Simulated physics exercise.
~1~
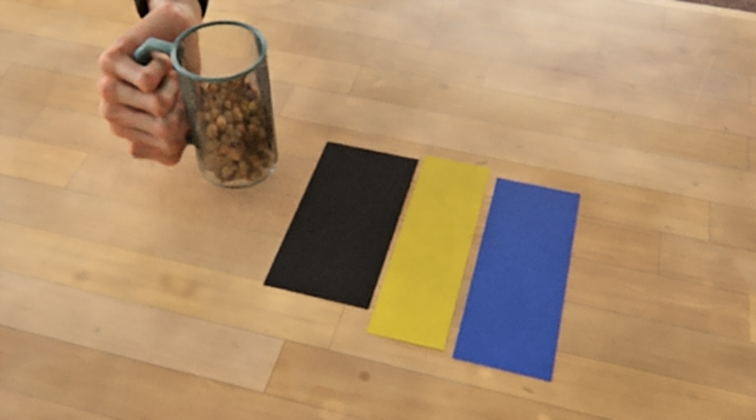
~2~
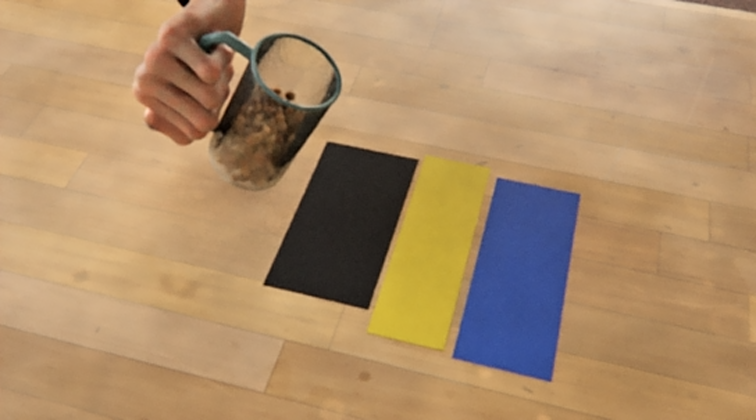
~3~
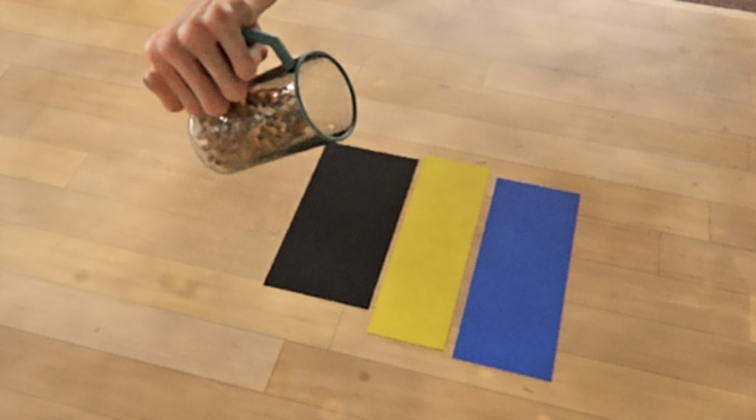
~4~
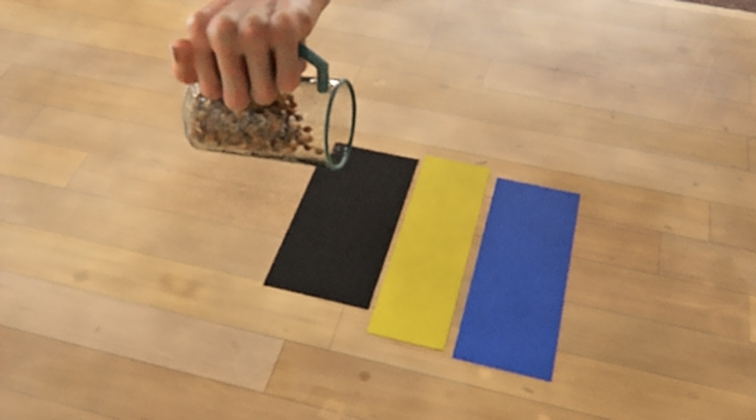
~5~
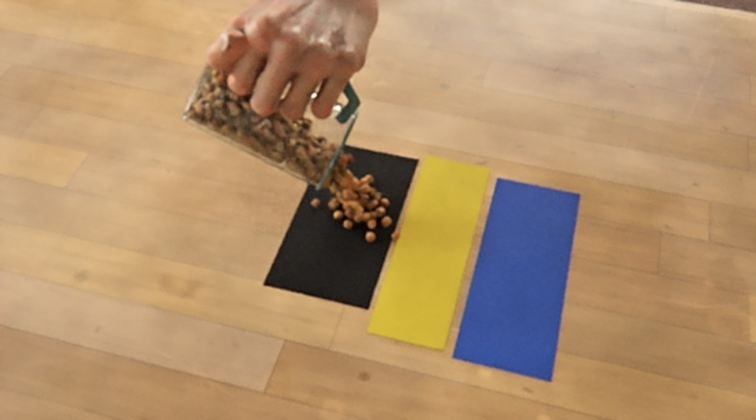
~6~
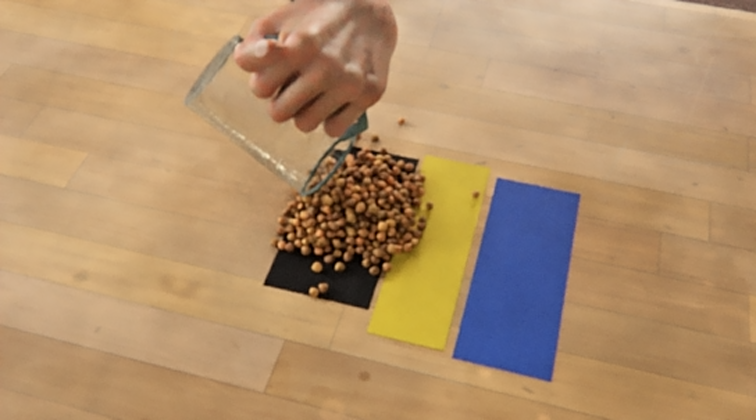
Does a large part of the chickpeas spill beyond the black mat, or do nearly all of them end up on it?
Nearly all of them end up on the black mat. Only a few land on the yellow mat or the bare table, and the blue mat stays clear.
